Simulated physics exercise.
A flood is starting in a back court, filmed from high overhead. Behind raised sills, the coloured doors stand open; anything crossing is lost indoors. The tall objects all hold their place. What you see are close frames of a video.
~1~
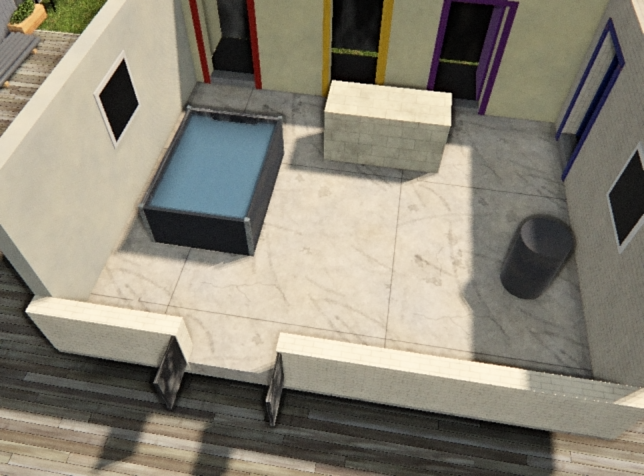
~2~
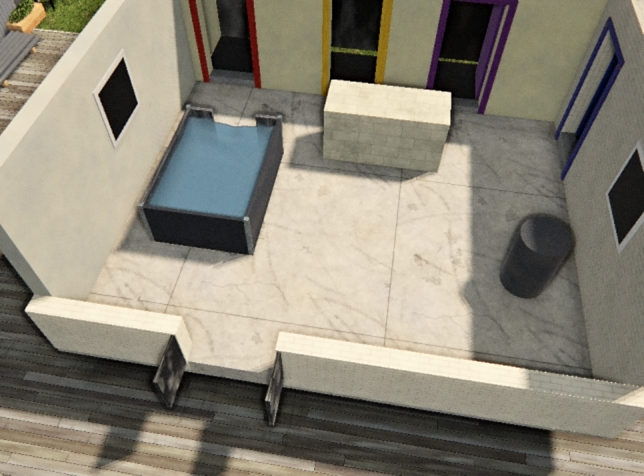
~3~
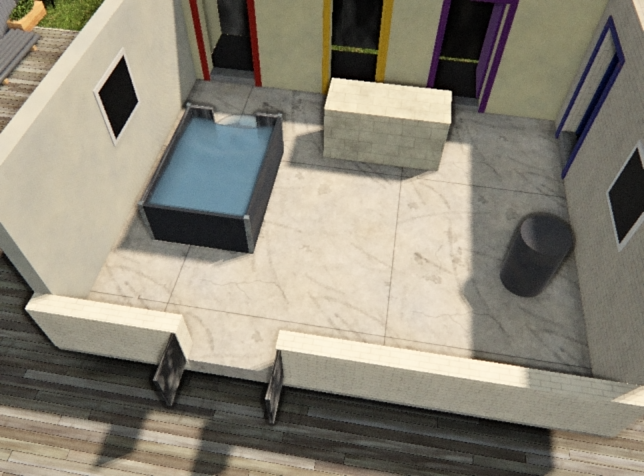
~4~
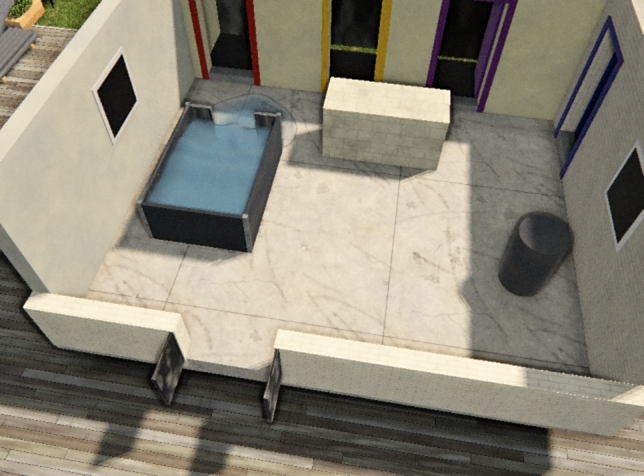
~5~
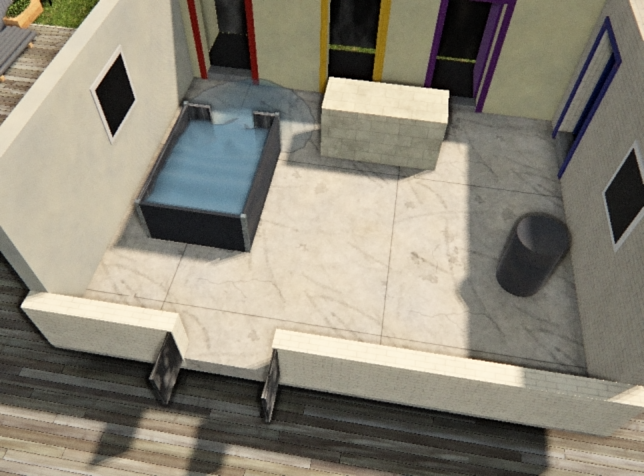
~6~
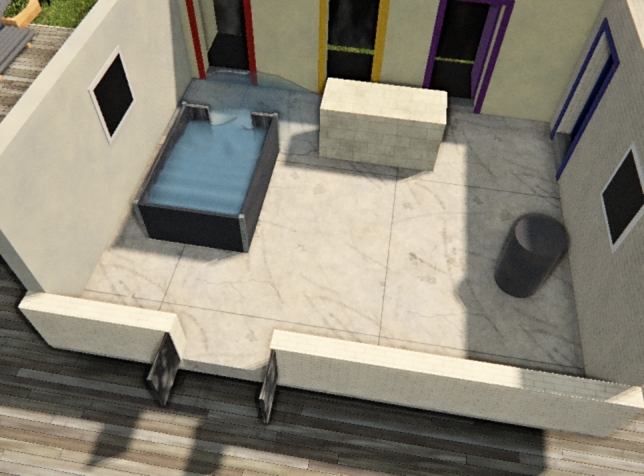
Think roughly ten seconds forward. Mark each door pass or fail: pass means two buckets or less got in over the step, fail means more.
Purple door - pass, yellow door - fail, red door - fail, blue door - pass.
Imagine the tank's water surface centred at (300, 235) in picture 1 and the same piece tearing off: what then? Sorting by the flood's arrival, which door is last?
Result: The purple one.
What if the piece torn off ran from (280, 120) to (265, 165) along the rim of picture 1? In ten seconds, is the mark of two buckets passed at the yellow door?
The yellow door ends up above.
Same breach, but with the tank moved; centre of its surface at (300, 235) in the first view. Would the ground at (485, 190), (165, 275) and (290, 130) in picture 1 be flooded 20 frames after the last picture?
Soaked, parched, soaked.
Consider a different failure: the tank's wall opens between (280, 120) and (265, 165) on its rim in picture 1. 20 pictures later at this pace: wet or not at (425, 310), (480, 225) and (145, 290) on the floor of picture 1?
Sequence: Wetted / wetted / spared.
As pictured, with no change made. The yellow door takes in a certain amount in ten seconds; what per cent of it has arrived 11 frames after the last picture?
By my reckoning, 30 percent.
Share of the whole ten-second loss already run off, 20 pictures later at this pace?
Around 70 per cent.
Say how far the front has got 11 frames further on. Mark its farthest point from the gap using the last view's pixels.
Farthest reach: (503, 117).
A moment on, water covers 15 % of the floor; the purple door not reached, the yellow door under two buckets in, the red door over two buckets in, the blue door not reached.
Next, water covers 25 % of the floor; the purple door wet at the sill, nothing in, the yellow door over two buckets in, the red door far over two buckets in, the blue door not reached.
Then, water covers 35 % of the floor; the purple door wet at the sill, nothing in, the yellow door over two buckets in, the red door far over two buckets in, the blue door wet at the sill, nothing in.
Later, water covers 55 % of the floor; the purple door wet at the sill, nothing in, the yellow door over two buckets in, the red door far over two buckets in, the blue door wet at the sill, nothing in.
In the end, water covers 90 % of the floor; the purple door wet at the sill, nothing in, the yellow door over two buckets in, the red door far over two buckets in, the blue door wet at the sill, nothing in.
